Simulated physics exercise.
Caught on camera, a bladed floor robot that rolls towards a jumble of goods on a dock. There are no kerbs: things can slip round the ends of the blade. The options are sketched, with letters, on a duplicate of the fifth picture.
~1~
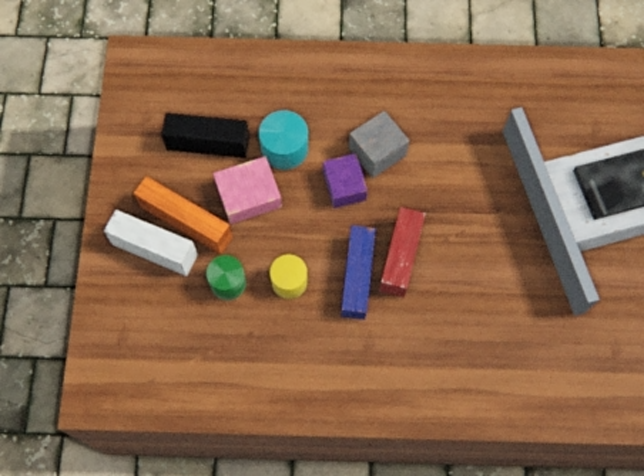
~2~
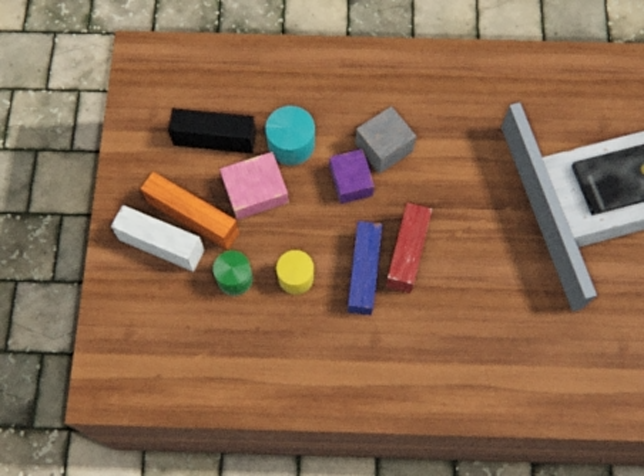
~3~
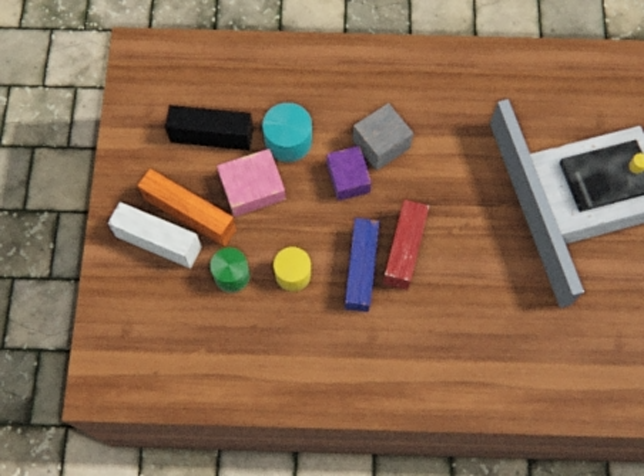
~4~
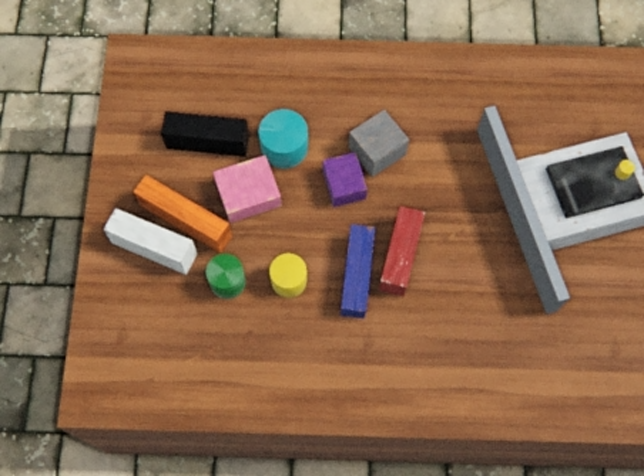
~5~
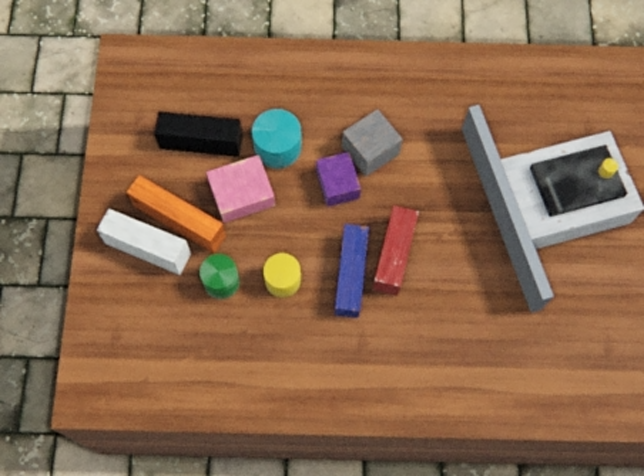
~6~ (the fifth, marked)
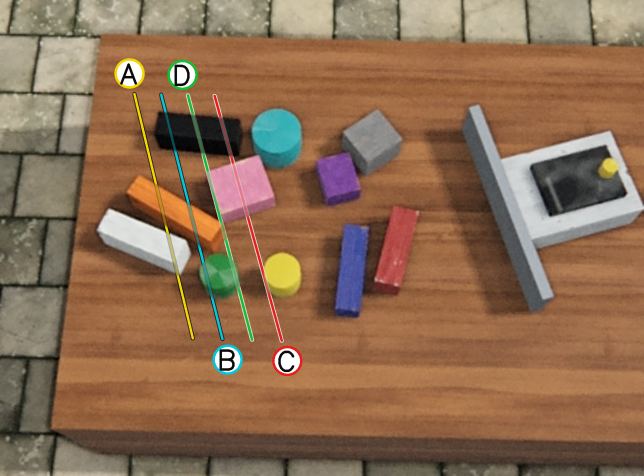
At first, a pale machine with a wide grey blade sits partly in view at the right of a wooden platform, facing a scatter of colourful blocks and canisters. It then rolls slowly left, revealing more of its body and a yellow knob, narrowing the gap while the goods stay put, untouched.
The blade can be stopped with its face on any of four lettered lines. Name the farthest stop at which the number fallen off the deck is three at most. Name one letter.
At A, and not beyond.
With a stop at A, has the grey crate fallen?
No.
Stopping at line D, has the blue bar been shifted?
Yes.
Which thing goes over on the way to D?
The black stick goes over.
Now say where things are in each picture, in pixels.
The first frame shows turquoise canister (284, 141); pink crate (248, 191); grey crate (378, 145).
The second frame shows robot (615, 180); purple crate (352, 176).
The third frame shows robot (603, 177); yellow canister (292, 270).
The fourth frame shows robot (589, 183); black stick (206, 135).
The fifth frame shows robot (572, 182); orange stick (177, 215); blue bar (351, 271); turquoise canister (277, 140).
On the marked copy, A at (162, 210); B at (190, 211); C at (246, 212); D at (218, 211).
Following A. Soon after the start, robot (448, 179); grey crate (332, 143); blue bar (347, 272).
Later, robot (323, 176); black stick (107, 131); white bar (132, 251).
In the end, robot (225, 173); black stick over the edge; turquoise canister over the edge; three fallen.
As for the rest, B is within the limit but short; C is within the limit but short; D is within the limit but short.
